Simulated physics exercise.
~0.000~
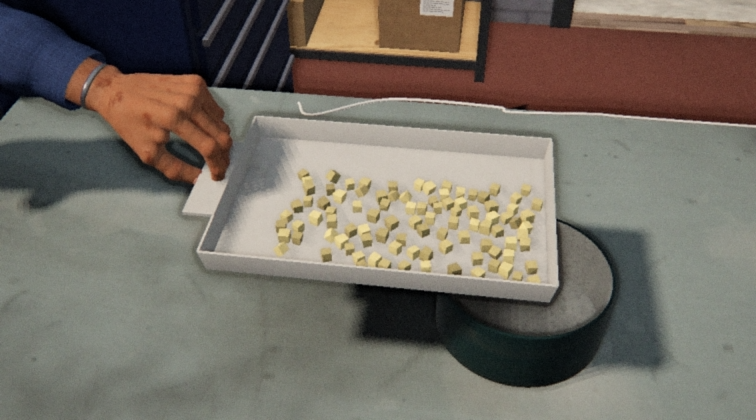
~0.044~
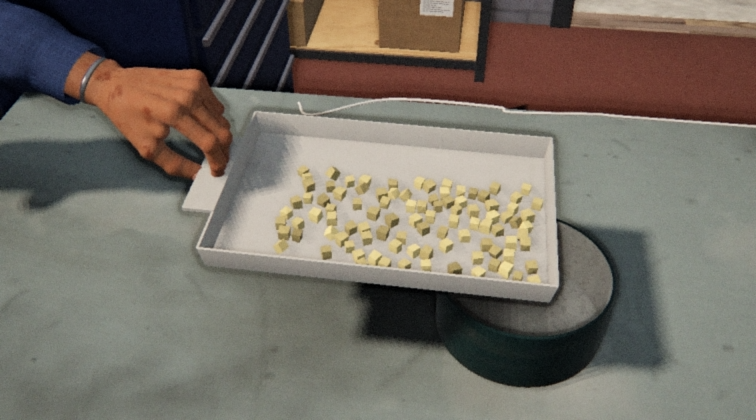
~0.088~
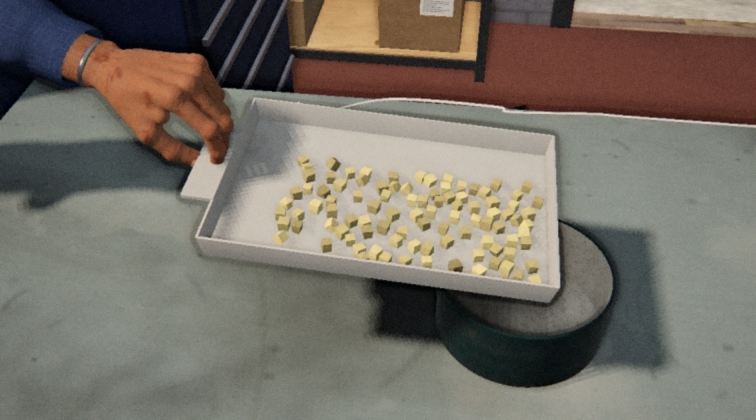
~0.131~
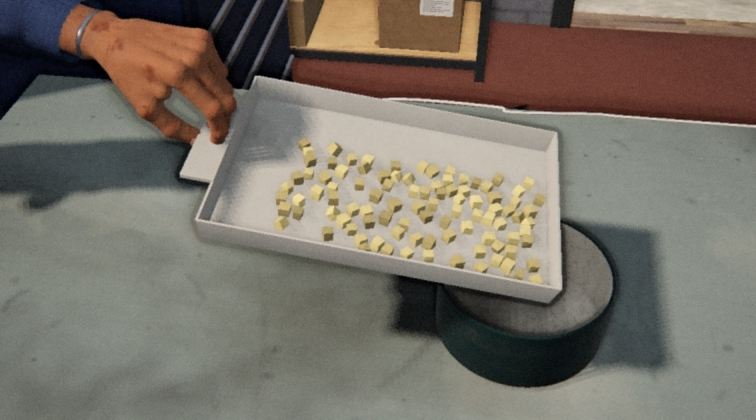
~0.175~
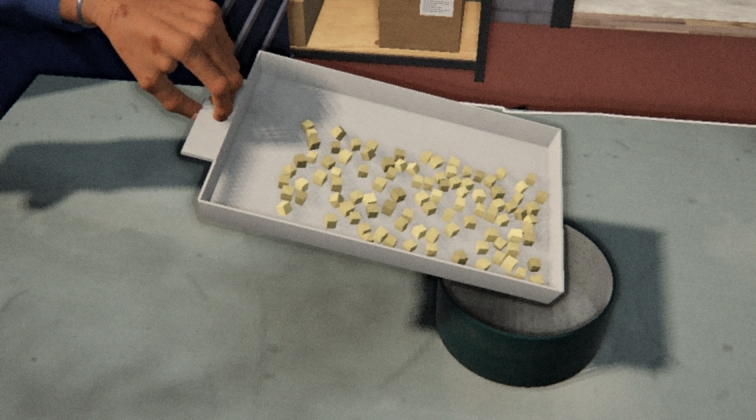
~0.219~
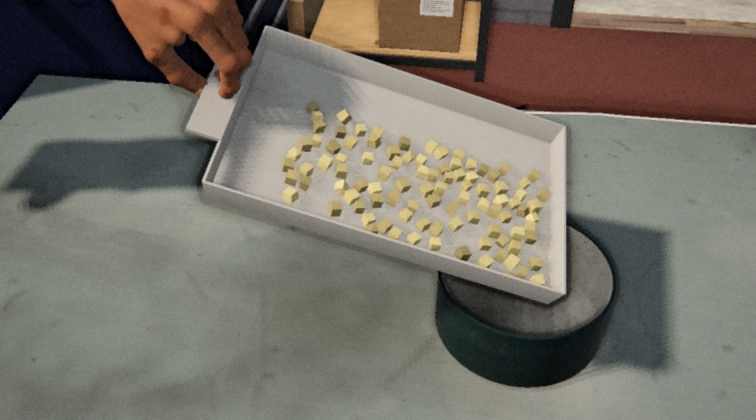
To begin with, a hand holds the left end of a white tray scattered with small pale yellow cubes, its right end above a round, dark green pot on a grey-green table. The hand then lifts that left end, slowly at first and then faster, steepening the tray's slant down toward the right.
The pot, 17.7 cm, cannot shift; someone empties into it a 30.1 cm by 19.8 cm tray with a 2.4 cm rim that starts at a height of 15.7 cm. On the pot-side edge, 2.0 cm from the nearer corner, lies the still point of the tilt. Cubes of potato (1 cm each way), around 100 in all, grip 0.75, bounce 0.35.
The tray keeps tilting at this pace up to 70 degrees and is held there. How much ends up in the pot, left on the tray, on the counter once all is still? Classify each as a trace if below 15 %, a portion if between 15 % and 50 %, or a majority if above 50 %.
Pot: A trace. Tray: A portion. Counter: A majority.
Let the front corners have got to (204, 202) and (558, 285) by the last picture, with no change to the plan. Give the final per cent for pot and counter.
Final per cent - pot 0, counter 25.
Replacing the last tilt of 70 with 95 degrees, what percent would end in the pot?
Around 0 in a hundred.
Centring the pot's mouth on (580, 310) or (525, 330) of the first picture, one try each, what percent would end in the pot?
Roughly 25 and 15 percent.
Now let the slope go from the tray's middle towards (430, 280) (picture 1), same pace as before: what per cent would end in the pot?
Estimate: Some 0 per cent.
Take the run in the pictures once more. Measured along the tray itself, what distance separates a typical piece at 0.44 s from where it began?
By then it sits near 1 cm from where it began.
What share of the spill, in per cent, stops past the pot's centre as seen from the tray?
Share past the middle: Roughly 100 percent.
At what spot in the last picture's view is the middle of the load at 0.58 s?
The middle of the load should be at about (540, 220) by then.
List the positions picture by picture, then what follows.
Tray tilt 0 degrees, front corners at (203, 249) and (553, 282); middle of the pieces at (415, 223); pot at (526, 270), in the first frame.
Tray tilt 1 degrees, front corners at (202, 245) and (553, 282); middle of the pieces at (415, 221), in the second frame.
Tray tilt 4 degrees, front corners at (202, 234) and (554, 283), lowest corner right front; middle of the pieces at (416, 216), in the third frame.
Tray tilt 9 degrees, front corners at (202, 217) and (556, 285), lowest corner right front; middle of the pieces at (418, 208), in the fourth frame.
Tray tilt 14 degrees, front corners at (204, 198) and (558, 286), lowest corner right front; middle of the pieces at (422, 199), in the fifth frame.
Tray tilt 19 degrees, front corners at (209, 179) and (560, 288), lowest corner right front; middle of the pieces at (426, 190); pot at (526, 270). Its pace works out near 120 degrees a second, in the sixth frame.
Then, at 0.44 s, tilt 46 degrees; the tray holds 100 %, the pot 0 %.
Then, at 0.58 s, tilt 62 degrees; the tray holds 100 %, the pot 0 %.
After 0.85 s, tilt 70 degrees; the tray holds 55 %, the pot 0 %.
In the end, at 2.2 s, pot 0 %, tray 40 %, counter 60 %.
